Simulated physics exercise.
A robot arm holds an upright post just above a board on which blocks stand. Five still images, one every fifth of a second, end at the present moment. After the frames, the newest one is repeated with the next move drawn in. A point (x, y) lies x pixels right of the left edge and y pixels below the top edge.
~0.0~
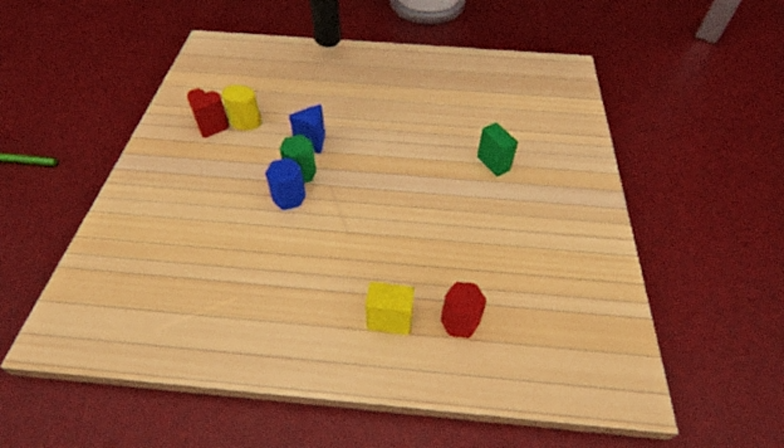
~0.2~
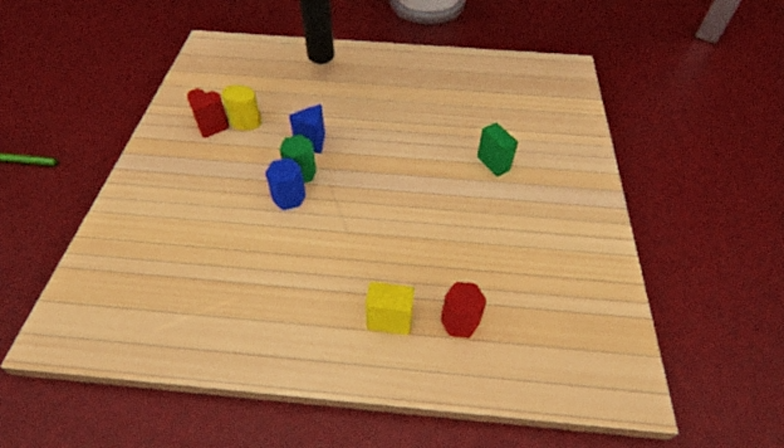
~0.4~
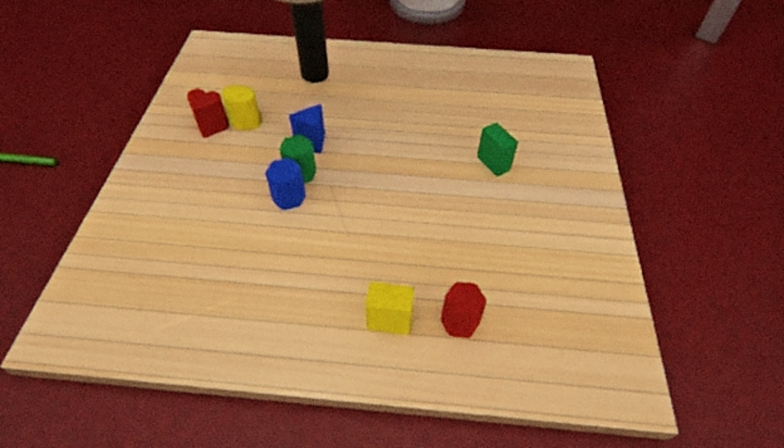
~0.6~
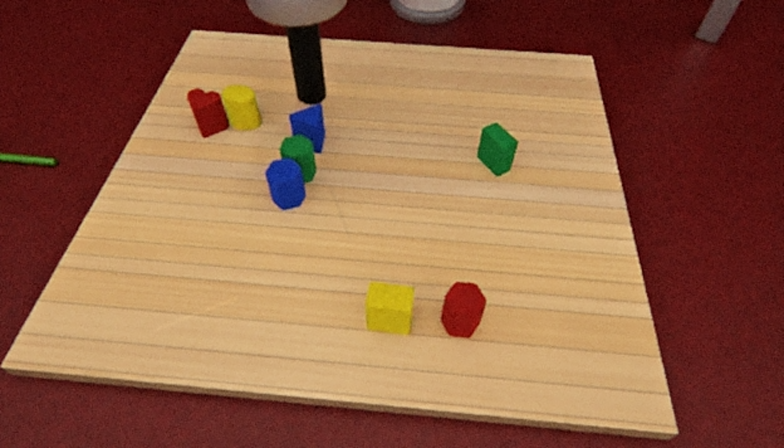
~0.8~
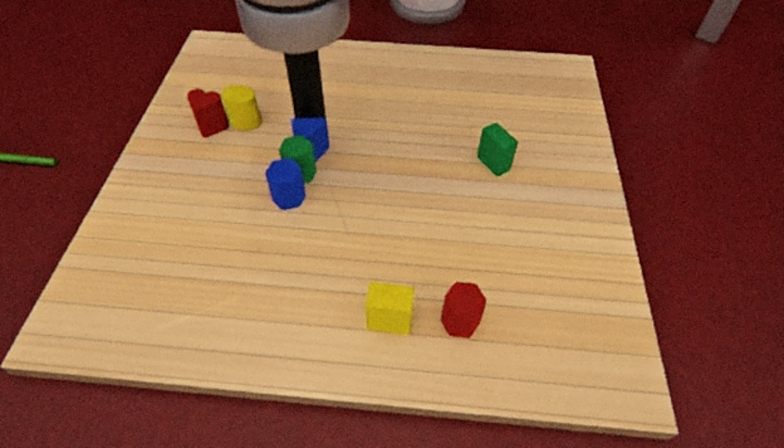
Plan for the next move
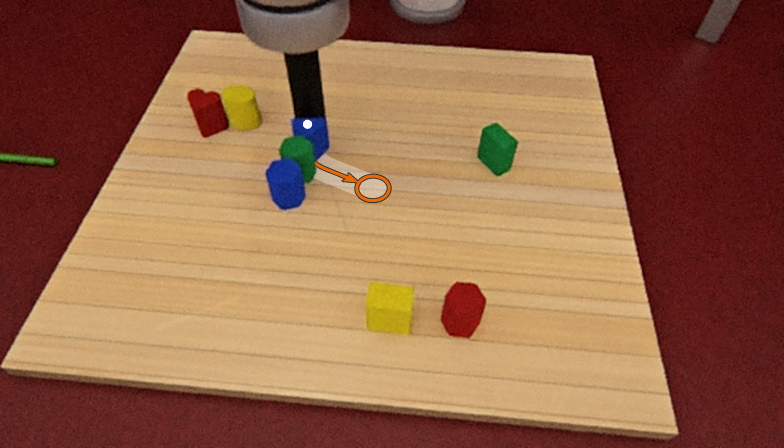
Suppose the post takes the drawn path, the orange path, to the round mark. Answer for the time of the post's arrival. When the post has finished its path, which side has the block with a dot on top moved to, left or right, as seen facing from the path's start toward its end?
It's going to go right.
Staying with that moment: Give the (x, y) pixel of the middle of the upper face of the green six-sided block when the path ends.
Top centre: (297, 165).
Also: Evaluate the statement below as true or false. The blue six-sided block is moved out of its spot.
True
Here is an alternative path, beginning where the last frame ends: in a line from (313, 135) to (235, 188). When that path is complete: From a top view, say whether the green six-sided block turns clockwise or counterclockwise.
From overhead, the rotation is clockwise.
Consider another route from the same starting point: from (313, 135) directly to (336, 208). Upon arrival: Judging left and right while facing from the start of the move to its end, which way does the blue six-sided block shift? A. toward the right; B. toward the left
It's A.
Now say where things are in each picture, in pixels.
In the first picture, tip of the post (328, 41), middles of tops, yellow oval block (238, 93), blue six-sided block (283, 170), green six-sided block (296, 145), blue three-sided block (309, 114).
In the second picture, post (321, 57), nothing pushed.
In the third picture, post (315, 76), nothing pushed.
In the fourth picture, post (312, 97), nothing pushed.
In the fifth picture, post (308, 124), yellow oval block (238, 93), blue six-sided block (283, 170), green six-sided block (295, 145), blue three-sided block (308, 124).
The line goes from (313, 135) by way of (312, 160) and (340, 175) to (373, 188); the dot is on the blue three-sided block.
The first path, step by step. One third of the way, post (310, 146); blue six-sided block (272, 181); green six-sided block (295, 162), turned 60° clockwise; blue three-sided block (319, 150).
Two thirds of the way, post (339, 161); blue six-sided block (271, 182); green six-sided block (297, 165), turned 70° clockwise; blue three-sided block (334, 167).
At the end, post (373, 175); yellow oval block unmoved; blue six-sided block (271, 182); green six-sided block (297, 165), turned 70° clockwise; blue three-sided block (338, 171), turned 30° clockwise.
